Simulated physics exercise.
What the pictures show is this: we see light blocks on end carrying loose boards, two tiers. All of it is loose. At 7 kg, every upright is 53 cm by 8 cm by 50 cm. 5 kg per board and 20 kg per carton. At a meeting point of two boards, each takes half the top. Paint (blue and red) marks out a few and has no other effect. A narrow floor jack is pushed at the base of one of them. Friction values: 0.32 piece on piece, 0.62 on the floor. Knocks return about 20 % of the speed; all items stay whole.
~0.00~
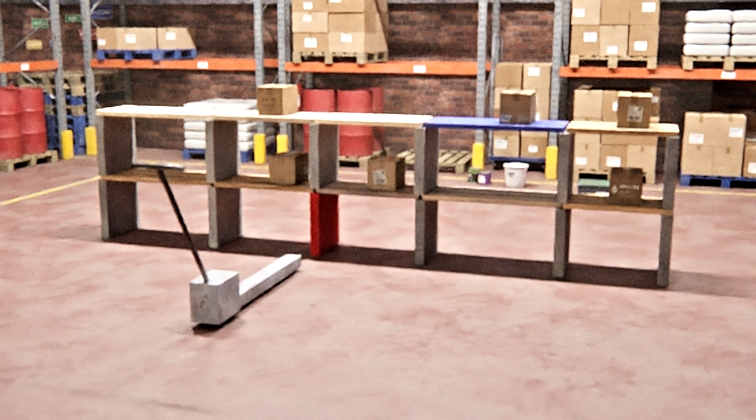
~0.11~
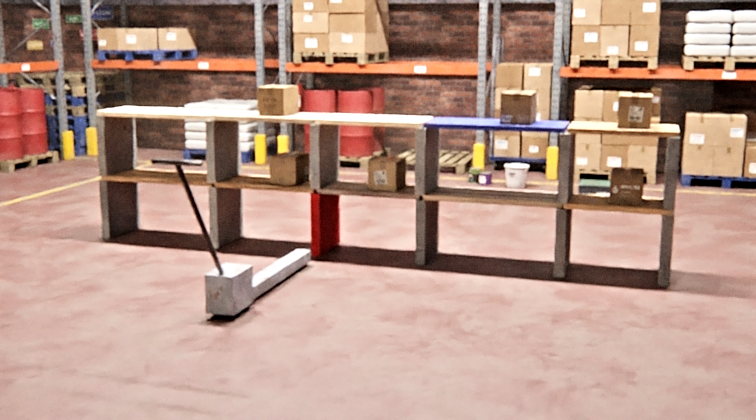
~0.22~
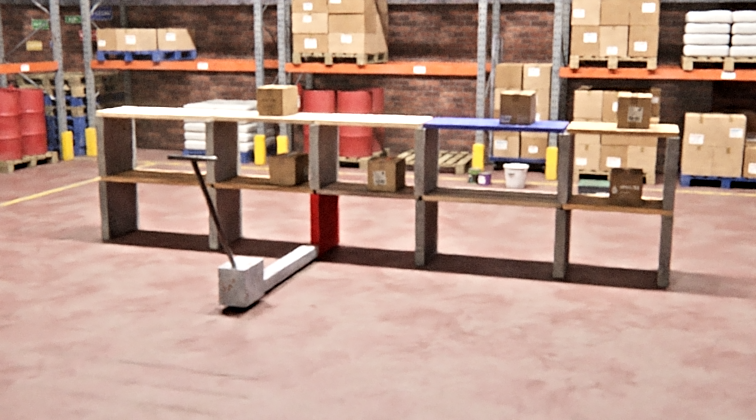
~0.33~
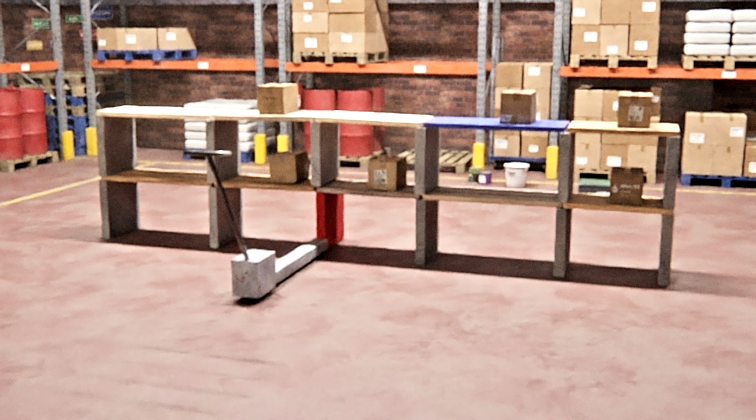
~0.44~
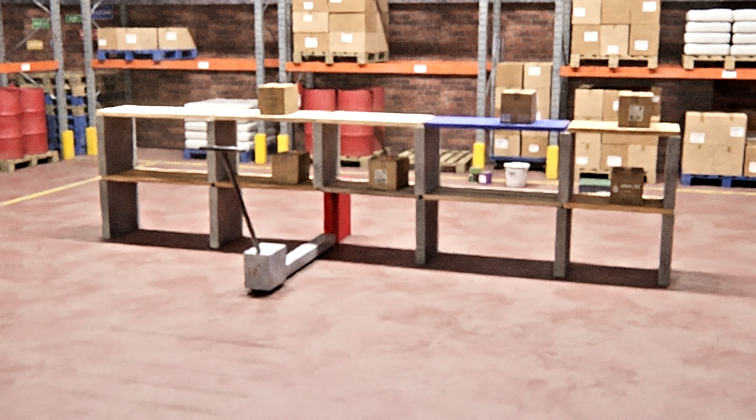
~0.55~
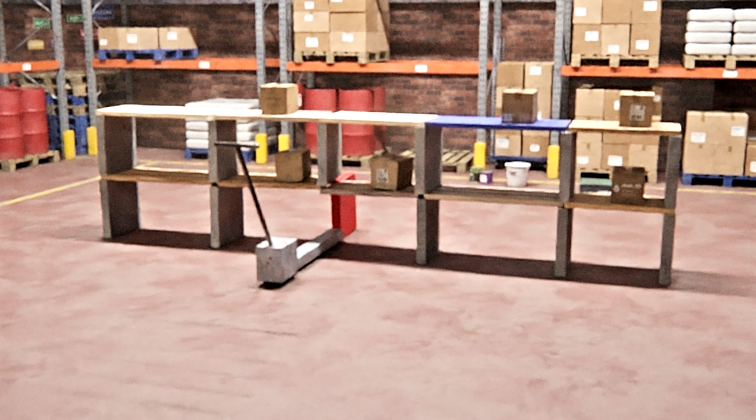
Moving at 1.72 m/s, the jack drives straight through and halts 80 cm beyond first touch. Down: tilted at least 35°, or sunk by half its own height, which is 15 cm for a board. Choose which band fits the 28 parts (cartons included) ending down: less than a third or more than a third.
Upwards of a third.
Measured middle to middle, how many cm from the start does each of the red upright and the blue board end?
Result: Red at 120 cm, blue at 0 cm.
By 0.76 s, 2 of the 28 pieces down; red upright tilted 14°.
By 1.02 s, 11 of the 28 pieces down; red upright tilted 40°.
By 1.38 s, 15 of the 28 pieces down; red upright on its side.
When it is over (2.7 s), 15 of the 28 pieces down; red upright on its side; blue board unmoved. That is 54 per cent. In pixels of the last frame, middles, red upright near (342, 216), blue board near (498, 123).
